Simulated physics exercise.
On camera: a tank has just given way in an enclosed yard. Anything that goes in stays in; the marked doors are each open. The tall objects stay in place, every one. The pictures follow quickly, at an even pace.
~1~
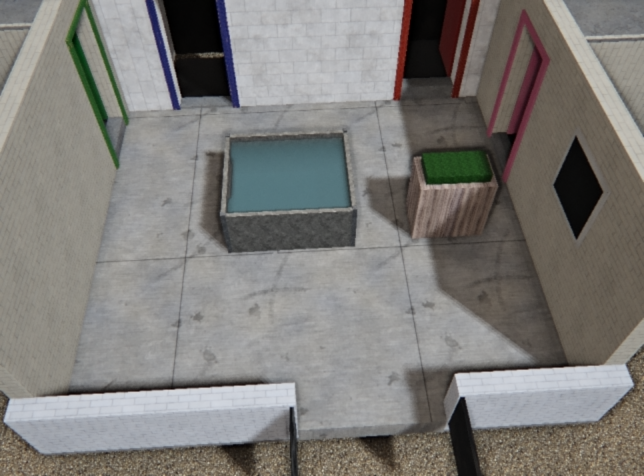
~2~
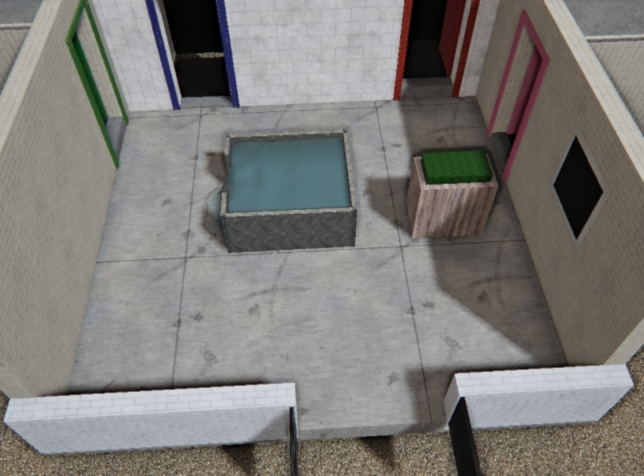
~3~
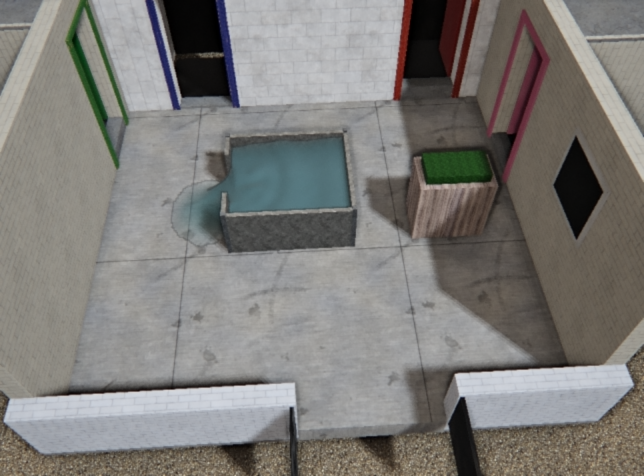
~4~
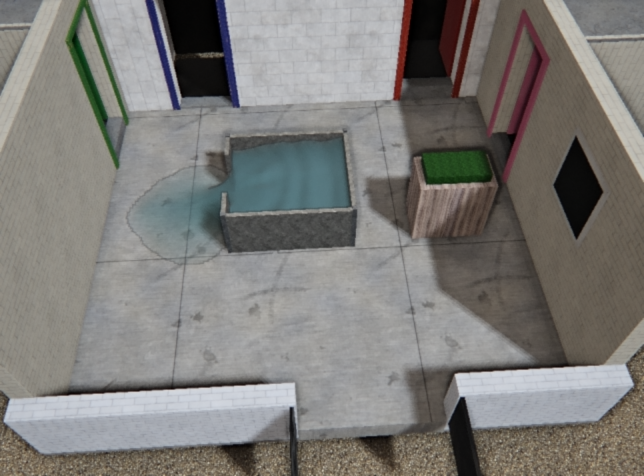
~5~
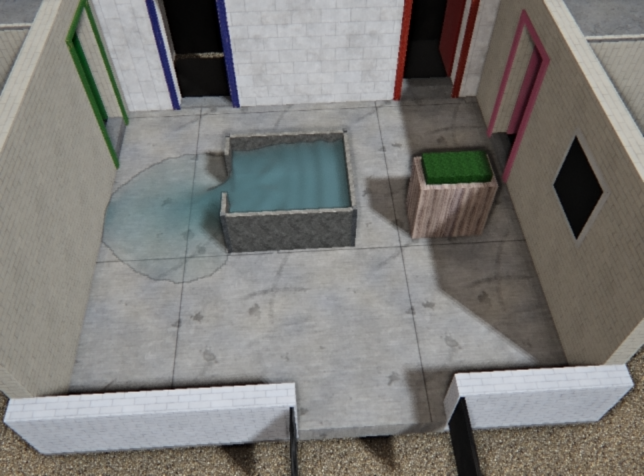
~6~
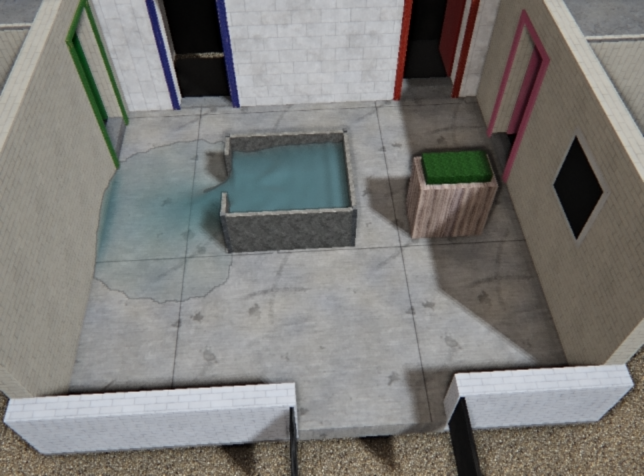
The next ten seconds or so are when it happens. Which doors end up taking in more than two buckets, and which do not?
The green door stays at two or below, the blue door takes in more, the red door stays at two or below, the pink door stays at two or below.
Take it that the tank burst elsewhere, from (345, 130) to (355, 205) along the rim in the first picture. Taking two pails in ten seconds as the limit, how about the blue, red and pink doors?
Blue stays within the limit, red stays within the limit, pink exceeds the limit.
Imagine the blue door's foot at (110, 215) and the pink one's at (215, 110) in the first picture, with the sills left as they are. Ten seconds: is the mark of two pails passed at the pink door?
In that case pink stays unflooded.
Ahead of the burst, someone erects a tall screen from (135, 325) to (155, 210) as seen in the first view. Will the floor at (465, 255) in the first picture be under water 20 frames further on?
That spot would be high and dry.
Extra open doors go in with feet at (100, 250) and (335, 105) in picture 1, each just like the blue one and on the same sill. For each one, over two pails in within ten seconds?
As listed: Lets more in, takes less.
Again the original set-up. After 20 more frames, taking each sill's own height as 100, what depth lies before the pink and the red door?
Depth ratios, approx.: 0 and 0 percent.
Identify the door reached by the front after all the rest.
That is the door marked pink.
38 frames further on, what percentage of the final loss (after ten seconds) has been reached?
Roughly 60 percent.
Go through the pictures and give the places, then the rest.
In the first picture, the tank at (288, 175) is whole and still.
In the second picture, the front is at (220, 191), out from the gap at (232, 197).
In the third picture, water pours out at (233, 199) and has run to (177, 220).
In the fourth picture, water pours out at (233, 199) and has run to (138, 207).
In the fifth picture, water pours out at (233, 200) and has run to (111, 199).
In the sixth picture, the front is at (118, 168), out from the gap at (233, 199).
A moment on, water covers 20 % of the floor; the green door wet at the sill, nothing in, the blue door not reached, the red door not reached, the pink door not reached.
Next, water covers 25 % of the floor; the green door wet at the sill, nothing in, the blue door wet at the sill, nothing in, the red door not reached, the pink door not reached.
Then, water covers 50 % of the floor; the green door wet at the sill, nothing in, the blue door under two buckets in, the red door not reached, the pink door not reached.
Later, water covers 90 % of the floor; the green door wet at the sill, nothing in, the blue door over two buckets in, the red door wet at the sill, nothing in, the pink door wet at the sill, nothing in.
In the end, water covers 95 % of the floor; the green door wet at the sill, nothing in, the blue door over two buckets in, the red door wet at the sill, nothing in, the pink door wet at the sill, nothing in.
